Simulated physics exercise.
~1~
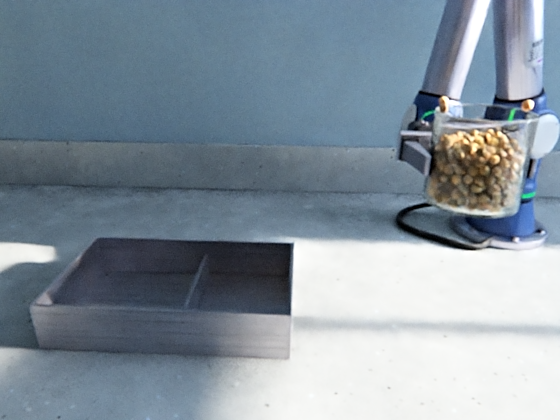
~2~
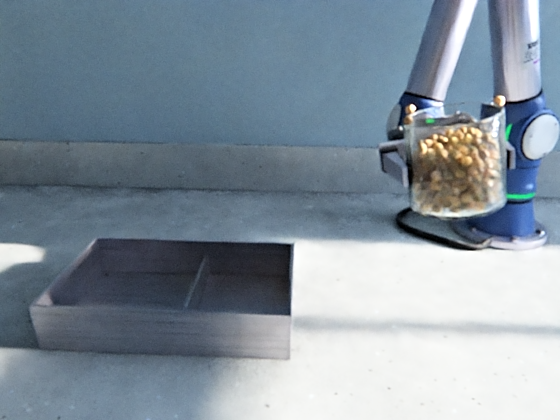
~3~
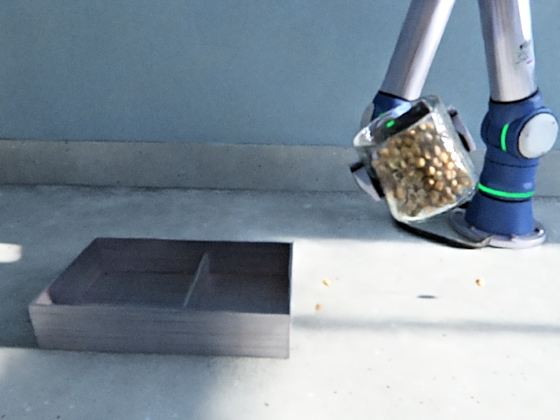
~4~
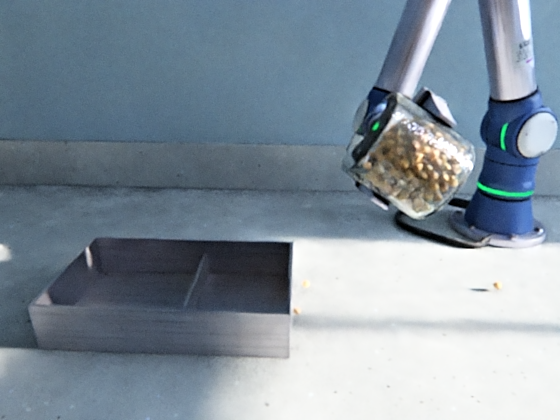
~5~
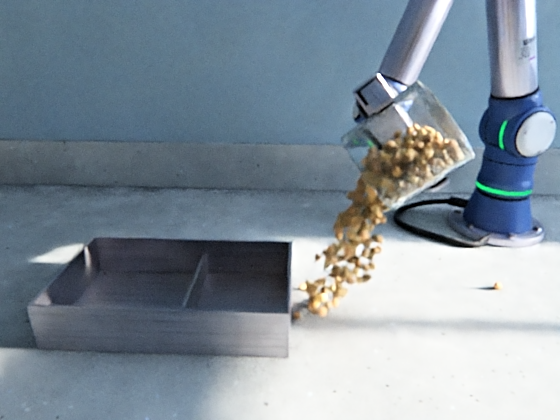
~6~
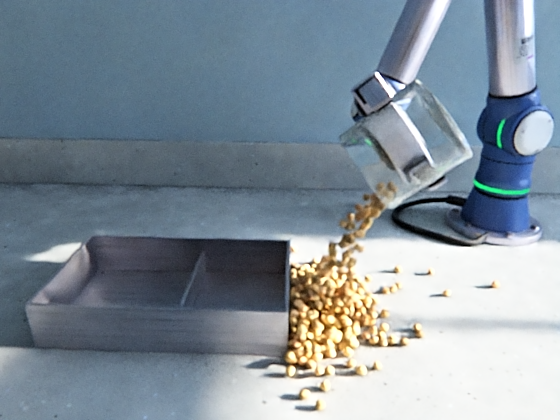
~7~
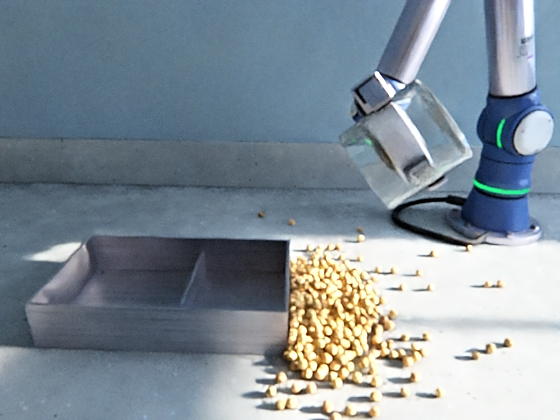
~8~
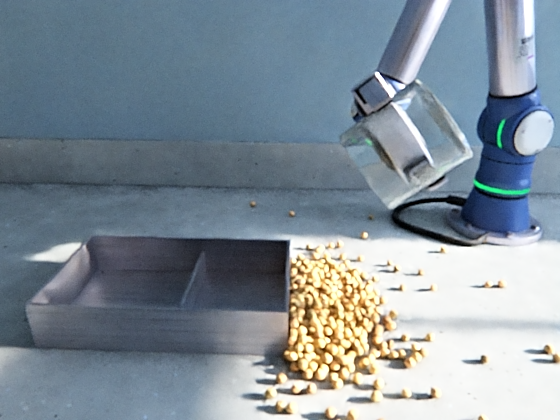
The clip opens with a robot arm on the right holding a clear cup full of dried chickpeas above a pale surface, with a low divided tray to the left. The arm moves the cup a little to the left and tips it toward the tray, and a few chickpeas drop out. It keeps turning the cup until a thick stream pours down just short of the tray's right side. The chickpeas pile up against the outer wall while some scatter across the surface. At the end, the cup hangs overturned and empty, and the tray holds no chickpeas.
